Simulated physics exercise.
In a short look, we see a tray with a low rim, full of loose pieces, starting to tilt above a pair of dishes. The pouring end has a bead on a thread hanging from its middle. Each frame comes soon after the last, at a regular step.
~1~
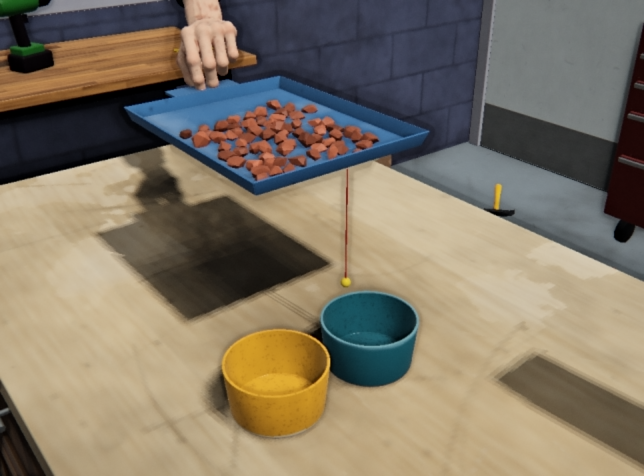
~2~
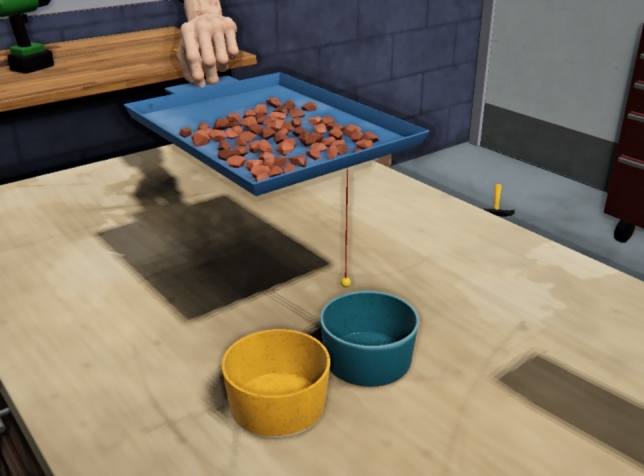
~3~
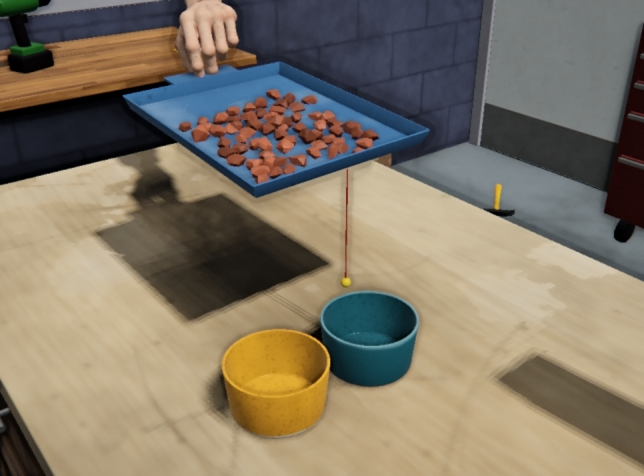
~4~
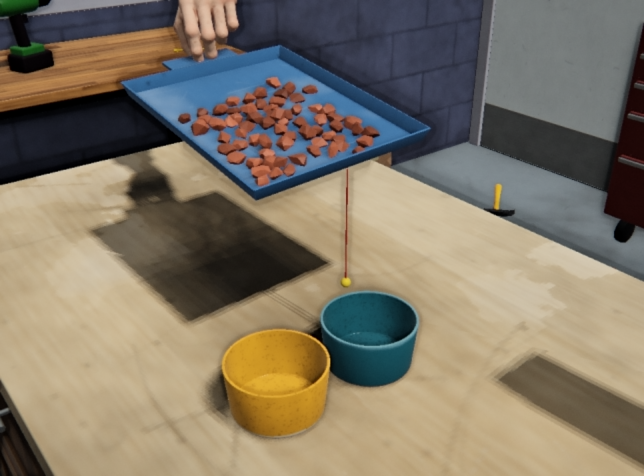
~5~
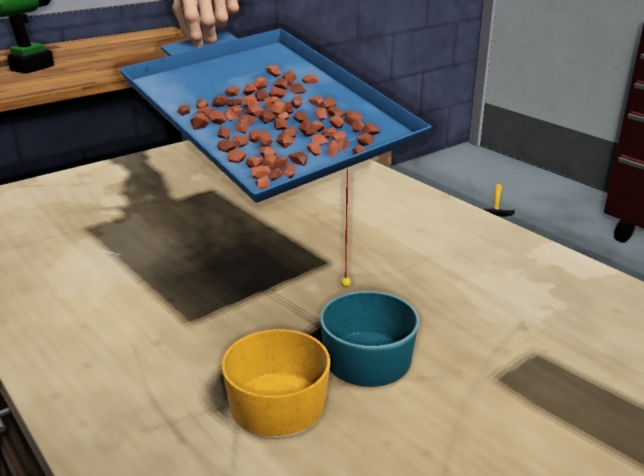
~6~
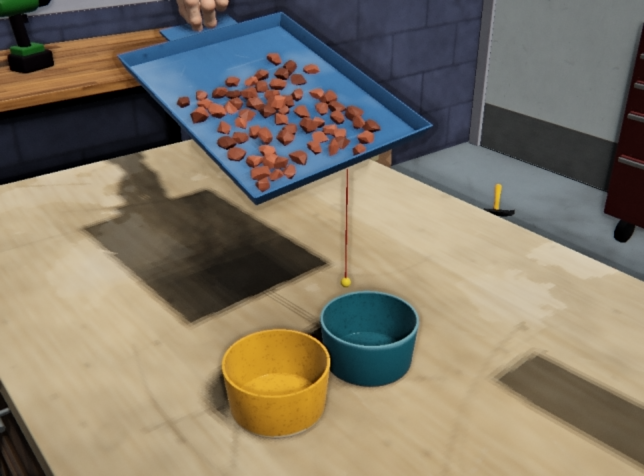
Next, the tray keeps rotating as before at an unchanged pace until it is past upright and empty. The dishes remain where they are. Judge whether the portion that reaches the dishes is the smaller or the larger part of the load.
More of the load is caught than lost.
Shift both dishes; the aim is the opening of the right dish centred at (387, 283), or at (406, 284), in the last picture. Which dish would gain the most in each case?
The one at left the first time, the one at left the second.
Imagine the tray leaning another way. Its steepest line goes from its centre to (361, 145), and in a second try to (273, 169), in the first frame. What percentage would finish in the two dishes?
About 10 %, then 30 %.
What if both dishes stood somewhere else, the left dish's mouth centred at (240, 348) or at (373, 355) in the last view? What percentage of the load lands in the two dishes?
The first gives 70 %, the second 10 %.
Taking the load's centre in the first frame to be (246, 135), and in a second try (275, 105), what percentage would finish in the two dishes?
Close to 70 and close to 70 per cent.
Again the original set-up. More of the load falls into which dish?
Answer: The one at left.
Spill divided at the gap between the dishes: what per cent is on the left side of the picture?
Close to 60 in a hundred.
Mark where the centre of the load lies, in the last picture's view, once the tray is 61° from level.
(294, 164).
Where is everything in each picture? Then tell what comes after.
Corners of the pouring end near (255, 179) and (422, 131), level; middle of the load near (280, 139), bits of crushed brick; left dish near (308, 408); right dish near (401, 359); bead on its thread near (346, 282), in the first picture.
Corners of the pouring end near (255, 180) and (422, 130), level; middle of the load near (280, 138), in the second picture.
Corners of the pouring end near (256, 182) and (422, 129), tipped barely, lowest at the left corner; middle of the load near (280, 135), in the third picture.
Corners of the pouring end near (256, 185) and (423, 127), tipped a little, lowest at the left corner; middle of the load near (280, 130), in the fourth picture.
Corners of the pouring end near (256, 189) and (424, 126), tipped a little, lowest at the left corner; middle of the load near (280, 124), in the fifth picture.
Corners of the pouring end near (257, 192) and (425, 124), tipped clearly, lowest at the left corner; middle of the load near (281, 120); left dish near (308, 408); right dish near (401, 359), in the sixth picture.
Shortly afterwards, tray tipped steeply; all but a few on the tray; a little in the air.
Next, tray tipped right over; a little on the tray; near half in the left dish; near a quarter in the right dish; a little outside both; near a quarter in the air.
Some moments later, tray tipped past a quarter turn; near half in the left dish; near a quarter in the right dish; near a quarter outside both.
In the end, tray tipped past a quarter turn; near half in the left dish; near a quarter in the right dish; near a quarter outside both.
